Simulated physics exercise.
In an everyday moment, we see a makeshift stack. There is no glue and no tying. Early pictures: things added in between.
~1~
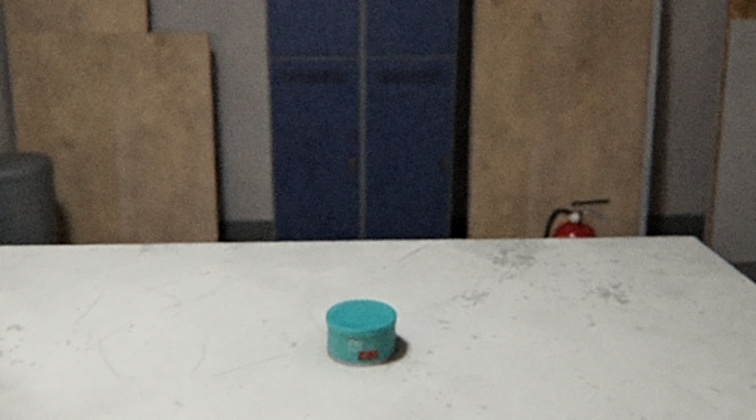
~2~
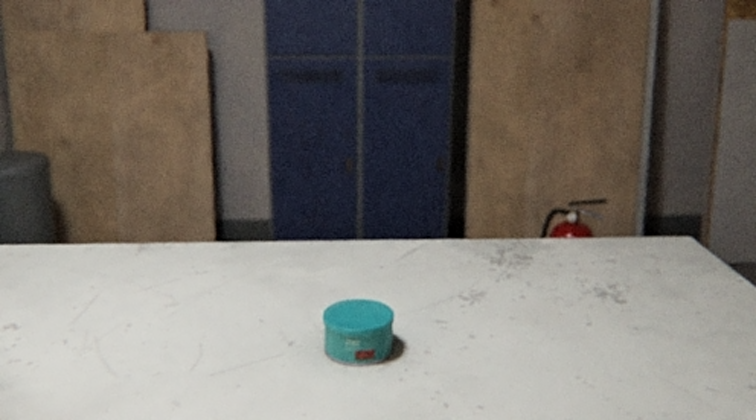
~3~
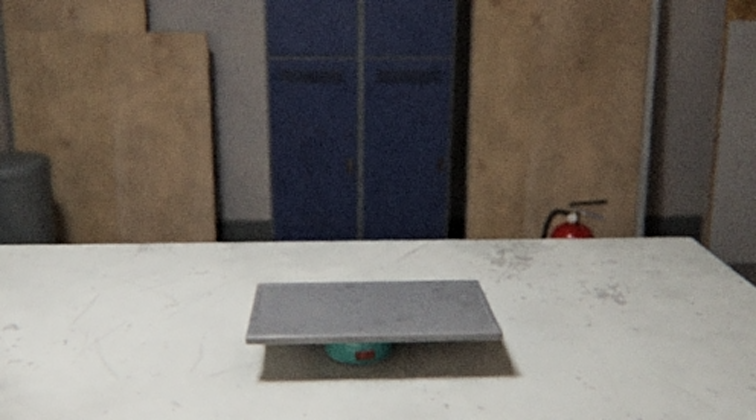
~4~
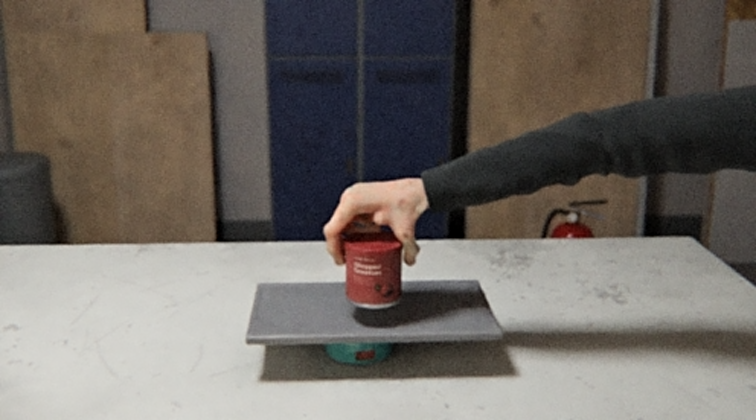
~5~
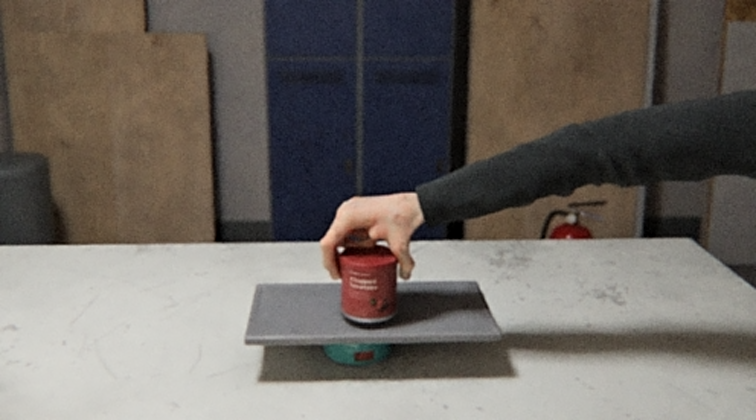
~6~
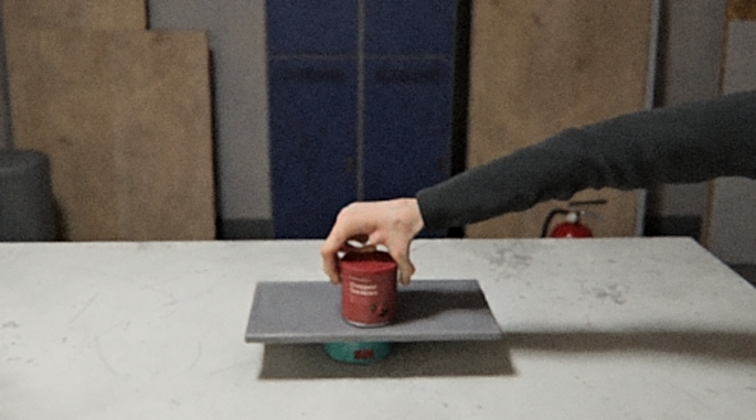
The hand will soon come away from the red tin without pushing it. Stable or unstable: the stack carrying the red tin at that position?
Stable.
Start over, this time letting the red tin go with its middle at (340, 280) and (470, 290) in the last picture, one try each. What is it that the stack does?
Result of try one is that it stays stable, and of try two that it tips over.
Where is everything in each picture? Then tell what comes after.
The last thing is not in view yet; turquoise tub (361, 332), in the first frame.
The last thing is not in view yet; turquoise tub (359, 332), in the second frame.
The last thing is not in view yet, in the third frame.
Still above its spot; red tin (374, 268), in the fourth frame.
Still above its spot; red tin (369, 283), in the fifth frame.
In place under the hand; red tin (370, 287), in the sixth frame.
Then, 0.80 s later than the last frame, all is still.
Then, 1.70 s later than the last frame, red tin resting near (370, 288).
When it is over, all 3 as before. End places, in pixels of the last picture, red tin near (370, 288). The stack stays up.
